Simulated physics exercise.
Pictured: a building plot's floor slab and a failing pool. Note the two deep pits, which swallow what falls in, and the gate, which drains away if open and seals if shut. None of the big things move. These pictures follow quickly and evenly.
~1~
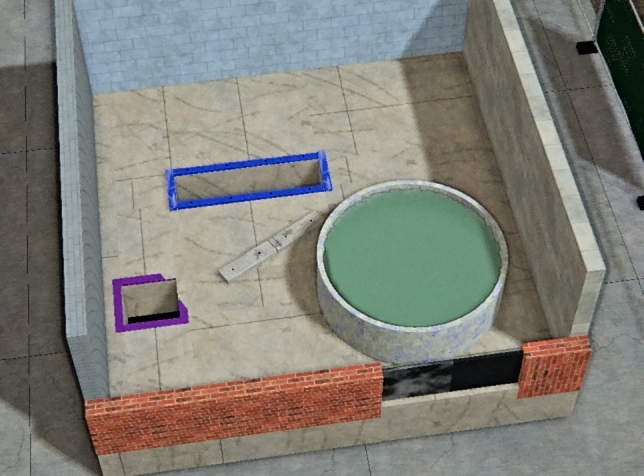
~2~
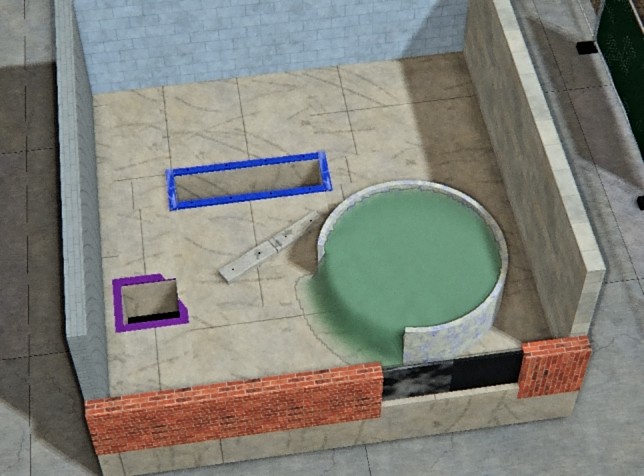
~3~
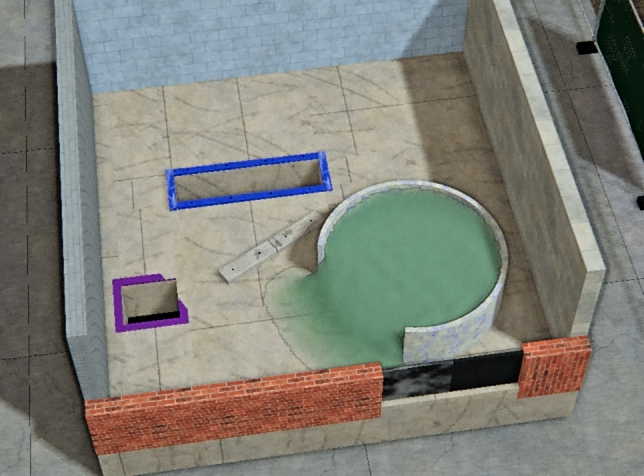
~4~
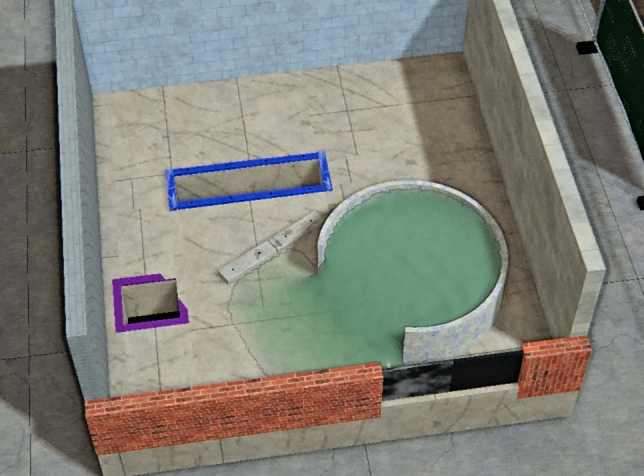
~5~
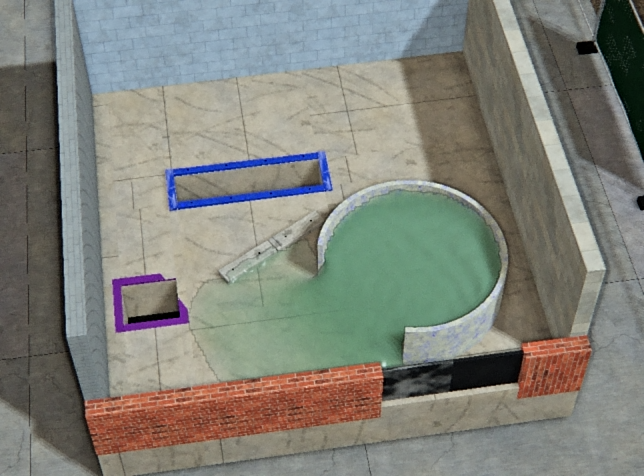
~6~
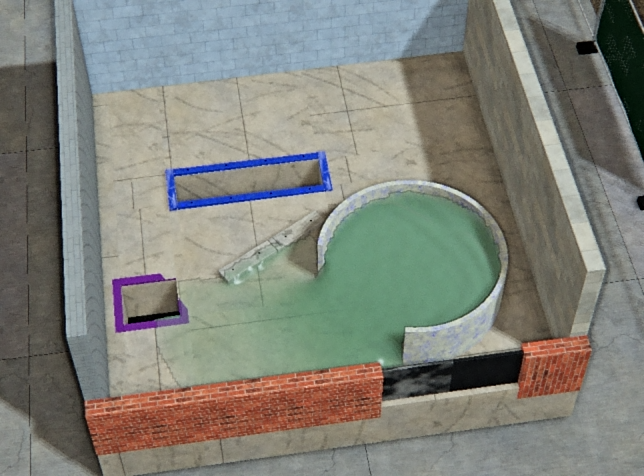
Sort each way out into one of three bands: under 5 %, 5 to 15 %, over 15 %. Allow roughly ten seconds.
Sorted: Gate - under 5 %; blue pit - under 5 %; purple pit - over 15 %.
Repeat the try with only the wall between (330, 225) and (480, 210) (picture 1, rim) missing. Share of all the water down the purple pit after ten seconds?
I'd estimate the purple pit takes around 15 percent.
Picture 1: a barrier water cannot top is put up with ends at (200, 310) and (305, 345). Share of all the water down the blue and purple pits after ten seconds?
Percent shares - blue: 4; purple: 40.
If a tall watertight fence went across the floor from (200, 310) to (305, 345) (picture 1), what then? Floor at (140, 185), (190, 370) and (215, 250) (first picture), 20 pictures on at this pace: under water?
As the points were listed, they come out taken by the flood, taken by the flood, and finally taken by the flood.
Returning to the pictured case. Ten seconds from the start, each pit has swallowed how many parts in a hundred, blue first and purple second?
Approximate shares: 0 per cent and 58 per cent.
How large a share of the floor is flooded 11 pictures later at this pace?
By my count, 30 percent.
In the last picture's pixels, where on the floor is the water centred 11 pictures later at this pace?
Roughly (303, 332).
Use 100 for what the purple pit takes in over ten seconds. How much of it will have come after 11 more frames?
My figure is 15 in a hundred.
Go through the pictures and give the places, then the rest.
In the first picture, the round pool at (412, 256) is whole and still.
In the second picture, the front is at (313, 277), out from the gap at (342, 323).
In the third picture, the front is at (284, 277), out from the gap at (342, 324).
In the fourth picture, water pours out at (342, 326) and has run to (254, 271).
In the fifth picture, water pours out at (342, 326) and has run to (199, 302).
In the sixth picture, the front is at (162, 321), out from the gap at (342, 326).
A moment on, water covers 30 % of the floor; the gate 0 %, the blue pit 0 %, the purple pit 2 %.
Next, water covers 30 % of the floor; the gate 0 %, the blue pit 0 %, the purple pit 8 %.
Then, water covers 50 % of the floor; the gate 0 %, the blue pit 0 %, the purple pit 27 %.
Later, water covers 70 % of the floor; the gate 0 %, the blue pit 0 %, the purple pit 45 %.
In the end, water covers 90 % of the floor; the gate 0 %, the blue pit 1 %, the purple pit 57 %.
